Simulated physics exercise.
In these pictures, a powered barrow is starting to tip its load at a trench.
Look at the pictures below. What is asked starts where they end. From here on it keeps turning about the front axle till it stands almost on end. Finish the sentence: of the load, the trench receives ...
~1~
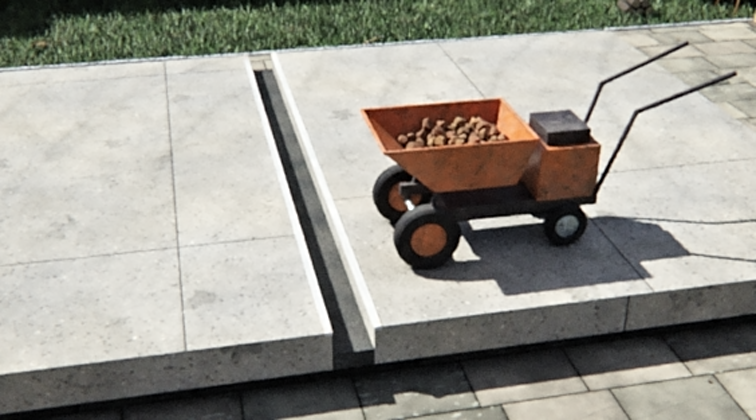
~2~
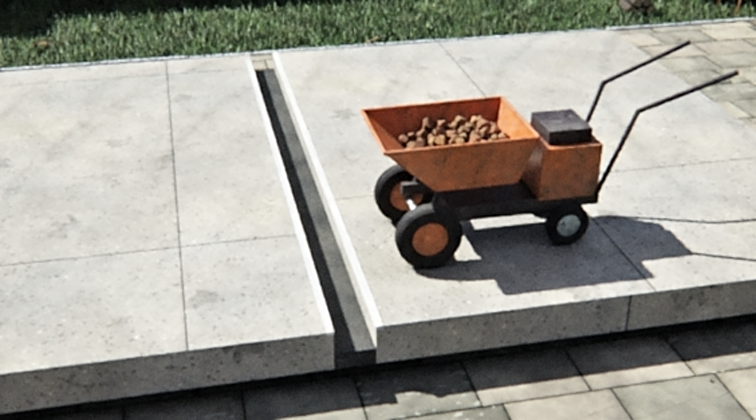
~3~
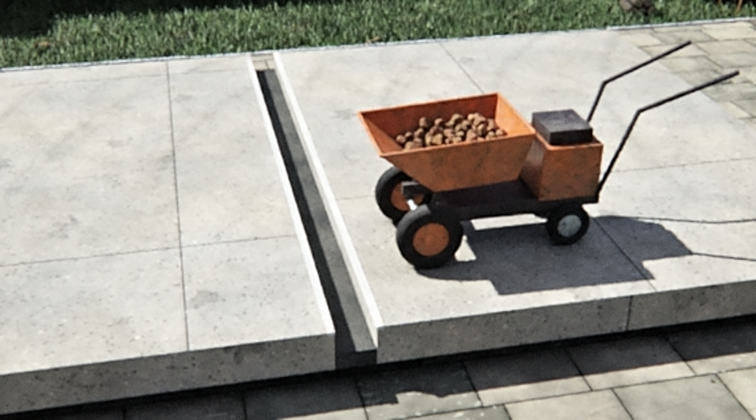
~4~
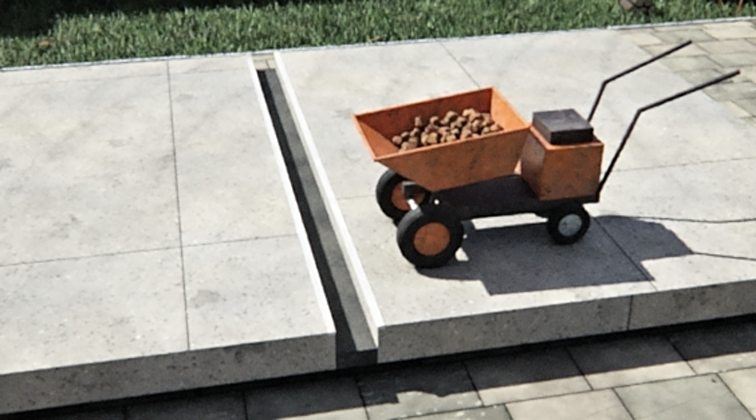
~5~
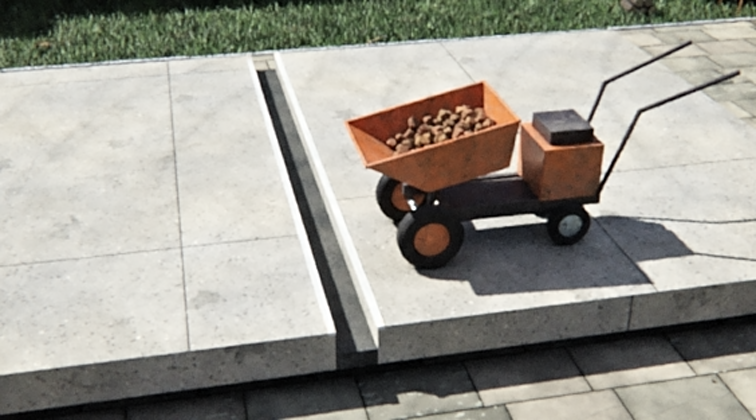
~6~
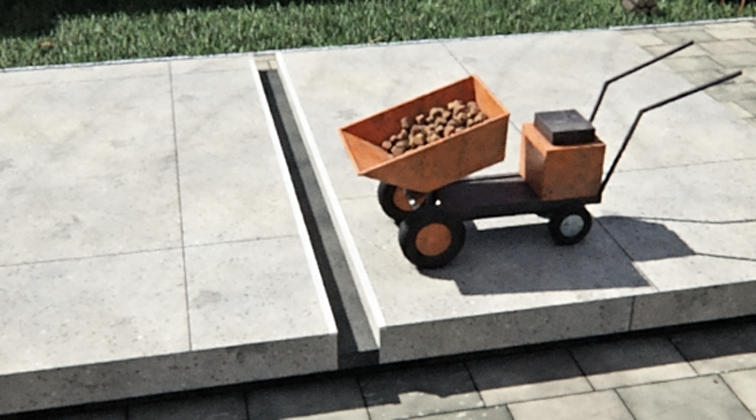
A minority.
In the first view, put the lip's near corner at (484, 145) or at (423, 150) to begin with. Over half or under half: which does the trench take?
To start, the lesser share; after that, the greater share.
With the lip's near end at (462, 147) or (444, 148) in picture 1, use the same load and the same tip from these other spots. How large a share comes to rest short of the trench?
First some 30, then 20 per cent.
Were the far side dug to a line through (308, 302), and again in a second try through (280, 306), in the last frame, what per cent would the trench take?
First case 30 %, second case 80 %.
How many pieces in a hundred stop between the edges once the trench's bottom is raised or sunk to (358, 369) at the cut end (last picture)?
Roughly 10 in a hundred.
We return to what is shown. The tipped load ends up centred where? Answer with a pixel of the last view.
Resting centre, last frame: Roughly (275, 251).
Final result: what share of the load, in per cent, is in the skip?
Around 30 %.
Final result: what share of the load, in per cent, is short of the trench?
0 percent.
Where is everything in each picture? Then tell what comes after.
In the first picture, lip of the skip at (385, 153), level; top of the load at (463, 140), clay clods; first edge of the trench at (366, 295); far edge at (319, 301), the trench under half as wide as the skip, and about half as deep as wide.
In the second picture, lip of the skip at (385, 154), level; top of the load at (463, 139).
In the third picture, lip of the skip at (381, 156), tipped barely; top of the load at (472, 136).
In the fourth picture, lip of the skip at (375, 160), tipped a little; top of the load at (467, 130).
In the fifth picture, lip of the skip at (367, 167), tipped a little; top of the load at (469, 136).
In the sixth picture, lip of the skip at (360, 175), tipped clearly; top of the load at (472, 128); first edge of the trench at (371, 295); far edge at (323, 300).
Soon after the last picture, skip tipped steeply; all in the skip.
A little later, skip tipped right over; about half in the skip; a stray few in or heaped over the trench; about a third beyond it; a stray few falling.
Later still, skip tipped right over; about a quarter in the skip; a small part in or heaped over the trench; about two thirds beyond it.
At rest, skip tipped right over; about a quarter in the skip; a small part in or heaped over the trench; about two thirds beyond it.
